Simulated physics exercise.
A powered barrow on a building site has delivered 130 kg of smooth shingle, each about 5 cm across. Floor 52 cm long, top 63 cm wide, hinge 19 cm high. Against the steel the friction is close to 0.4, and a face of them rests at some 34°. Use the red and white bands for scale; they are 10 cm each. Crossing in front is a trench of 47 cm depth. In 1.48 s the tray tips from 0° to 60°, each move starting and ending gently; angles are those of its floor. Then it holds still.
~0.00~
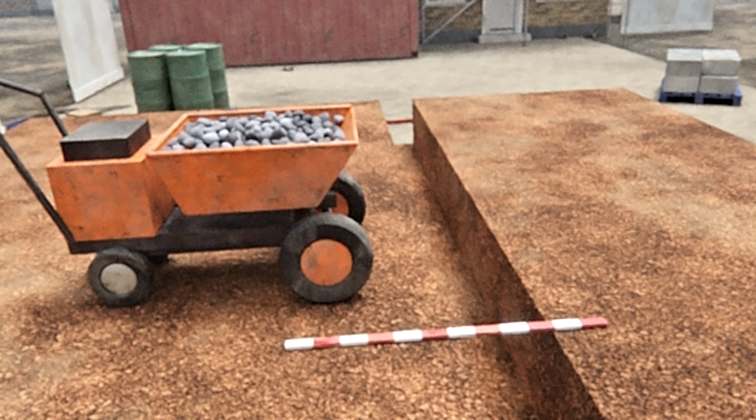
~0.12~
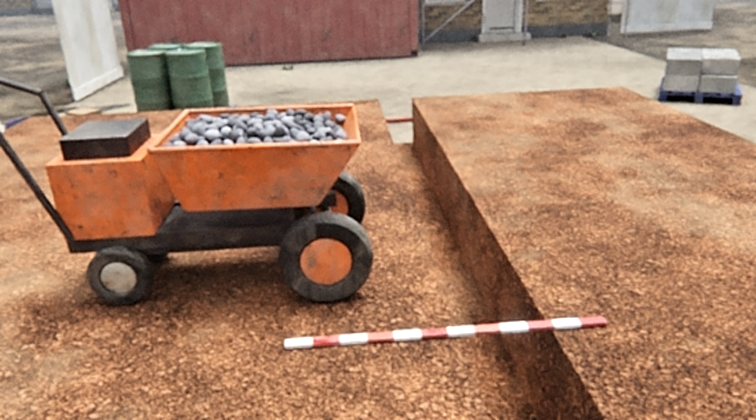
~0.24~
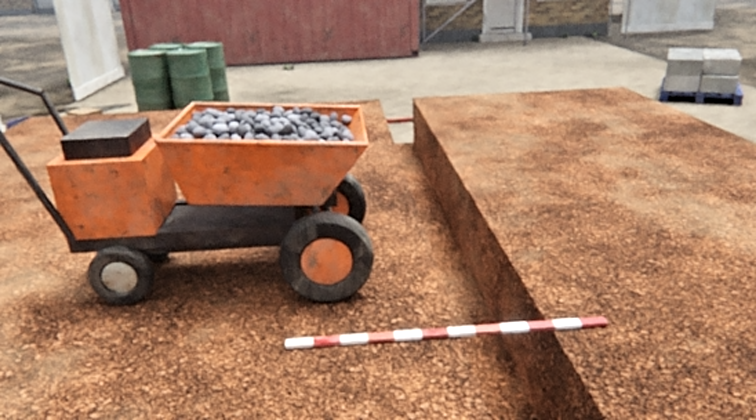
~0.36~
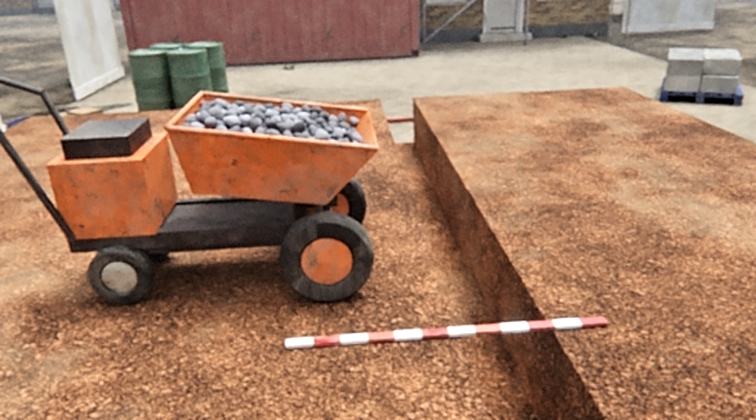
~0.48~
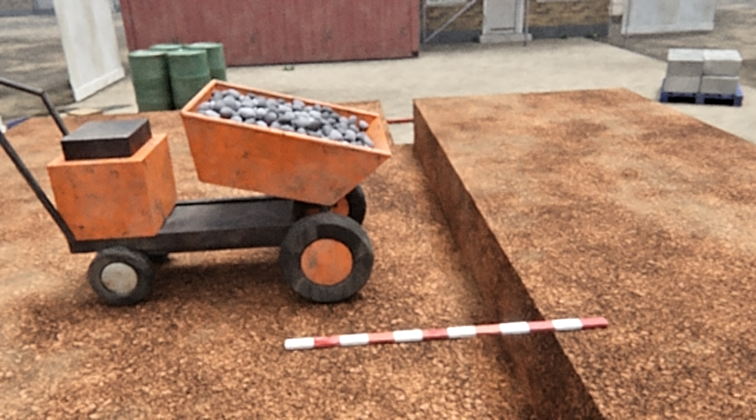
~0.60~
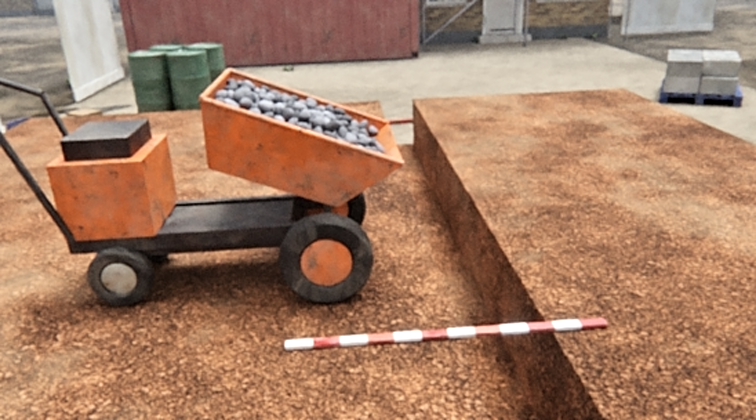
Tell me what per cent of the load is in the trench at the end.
Some 75 per cent.
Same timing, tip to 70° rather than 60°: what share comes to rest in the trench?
With that change, near 90 per cent.
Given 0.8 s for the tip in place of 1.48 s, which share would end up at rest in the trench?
Roughly 60% would finish there.
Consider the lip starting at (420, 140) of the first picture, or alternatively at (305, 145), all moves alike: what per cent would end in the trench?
Roughly 30 in a hundred from the first, 60 in a hundred from the second.
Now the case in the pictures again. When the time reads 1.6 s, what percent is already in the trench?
Around 30 per cent of it.
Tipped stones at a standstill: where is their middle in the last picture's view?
Their middle ends up near (474, 332).
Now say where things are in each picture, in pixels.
The tray is at 0°, its lip at (357, 143); the top of the load is at (250, 126), in the first picture.
Lip at (360, 143), floor tilted 1°, highest stones at (234, 126); the stones move at 0.1 m/s on average, in the second picture.
Lip at (367, 145), floor tilted 4°, highest stones at (227, 119); the stones move at 0.3 m/s on average, in the third picture.
The tray is at 9°, its lip at (378, 149); the top of the load is at (225, 111); the stones move at 0.4 m/s on average, in the fourth picture.
The tray is at 15°, its lip at (390, 155); the top of the load is at (223, 100); the stones move at 0.4 m/s on average, in the fifth picture.
Lip at (403, 164), floor tilted 22°, highest stones at (238, 89); the stones move at 0.5 m/s on average, in the sixth picture.
After 1.1 s the floor is at 51°; 100 % in the tray; the foremost stones are at (445, 194).
After 1.6 s the floor is at 60°; 70 % in the tray, 29 % in the trench, 1 % past the trench; the foremost stones are at (524, 251).
After 1.9 s the floor is at 60°; 47 % in the tray, 48 % in the trench, 6 % past the trench; the foremost stones are at (594, 250).
After 3.9 s the floor is at 60°; 19 % in the tray, 75 % in the trench, 6 % past the trench; the foremost stones are at (626, 238).
